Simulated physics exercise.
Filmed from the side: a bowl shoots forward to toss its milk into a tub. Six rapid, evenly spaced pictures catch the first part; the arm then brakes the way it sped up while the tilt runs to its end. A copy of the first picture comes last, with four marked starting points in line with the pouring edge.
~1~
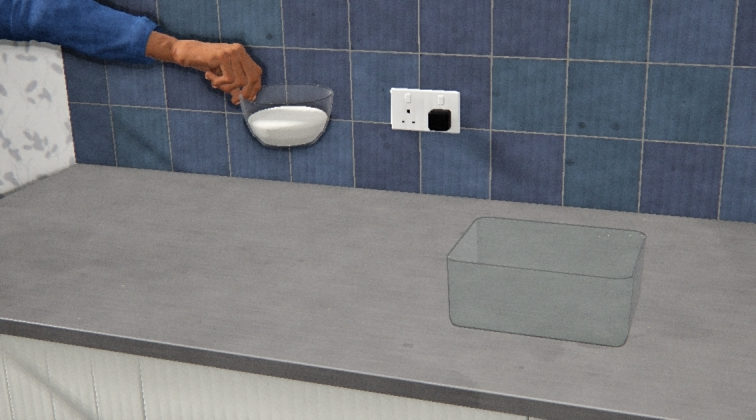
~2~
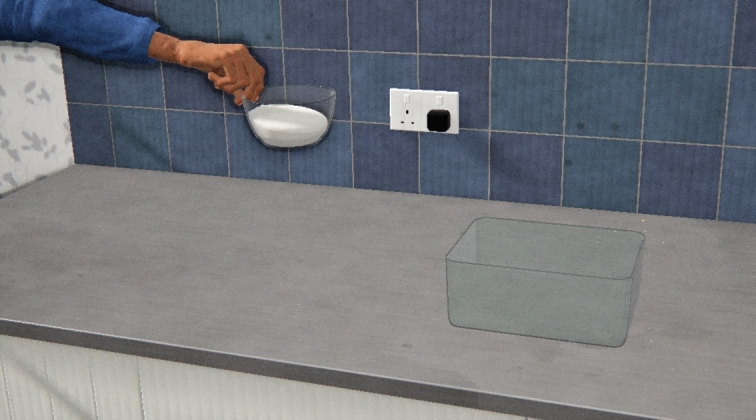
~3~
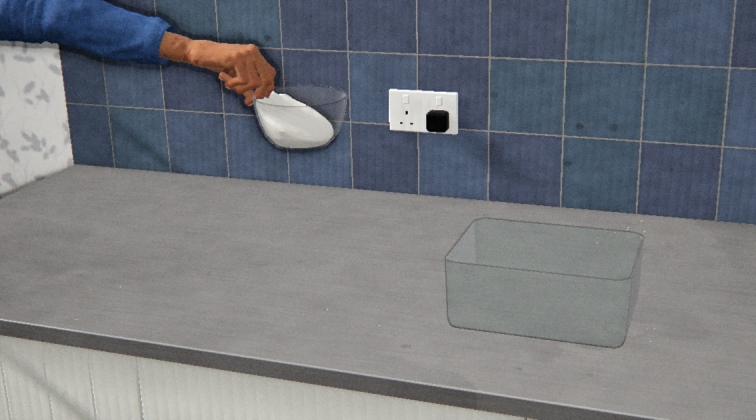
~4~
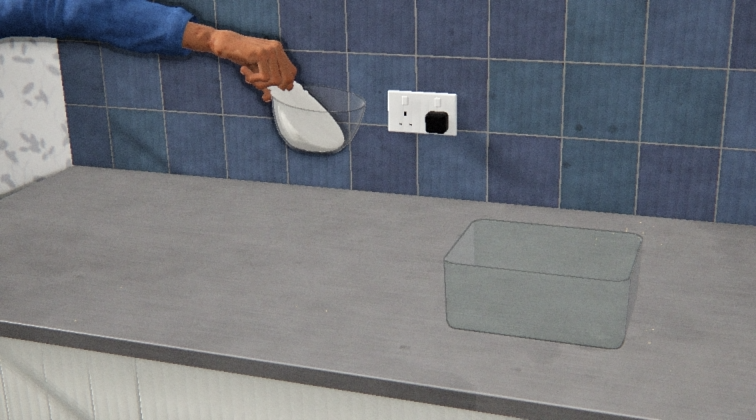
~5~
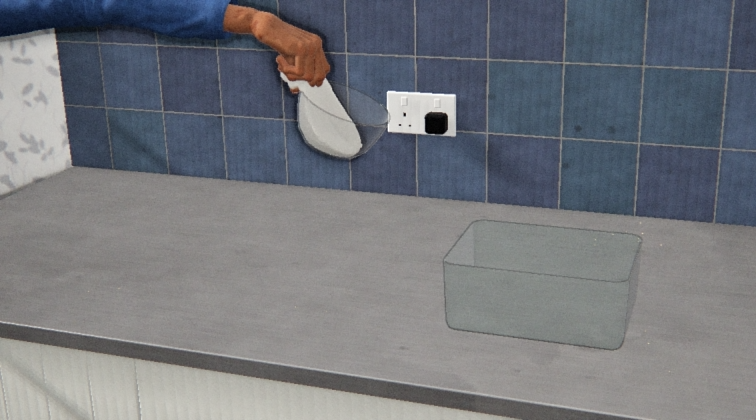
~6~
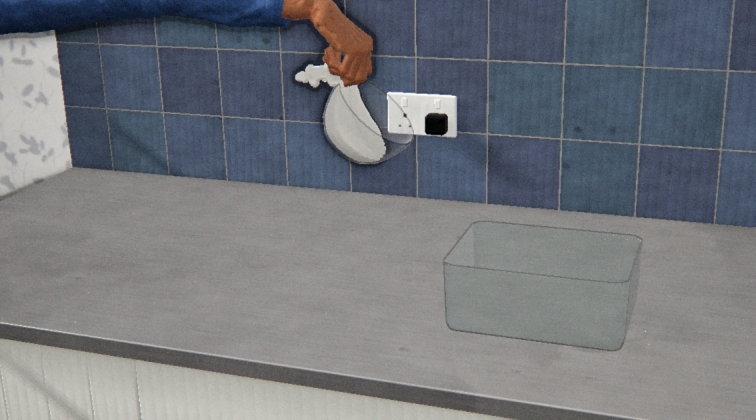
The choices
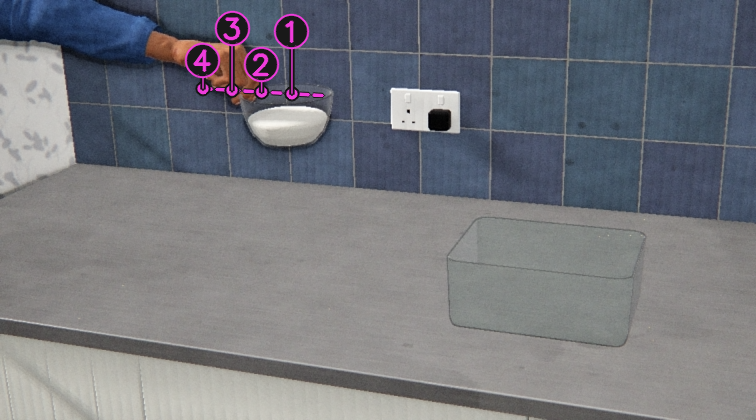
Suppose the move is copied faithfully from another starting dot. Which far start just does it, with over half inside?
The limit is 1.
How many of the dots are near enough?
One of them.
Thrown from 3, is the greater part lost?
Yes, it does.
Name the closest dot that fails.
2.
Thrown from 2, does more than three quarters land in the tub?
No, it does not.
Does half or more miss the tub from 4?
Yes, that goes wrong.
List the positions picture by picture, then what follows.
Upright, lip at (327, 95); tub from (450, 323) to (628, 346); nothing has left yet.
Upright, lip at (330, 96); nothing has left yet.
Upright, lip at (342, 98); nothing has left yet.
Tipped about 8°, lip at (361, 106); milk is over the rim, down to (288, 91).
Tipped about 23°, lip at (386, 121); milk is over the rim, down to (315, 86).
Tipped about 42°, lip at (410, 141); milk is over the rim, down to (320, 82).
On the marked copy, 1 at (291, 93); 2 at (261, 92); 3 at (232, 90); 4 at (202, 88).
With 1, about 63 % lands in the tub, 23 % falls short and 14 % goes beside or beyond.
With 2, about 36 % lands in the tub, 58 % falls short and 6 % goes beside or beyond.
With 3, about 7 % lands in the tub, 88 % falls short and 4 % goes beside or beyond.
With 4, about 0 % lands in the tub, 98 % falls short.
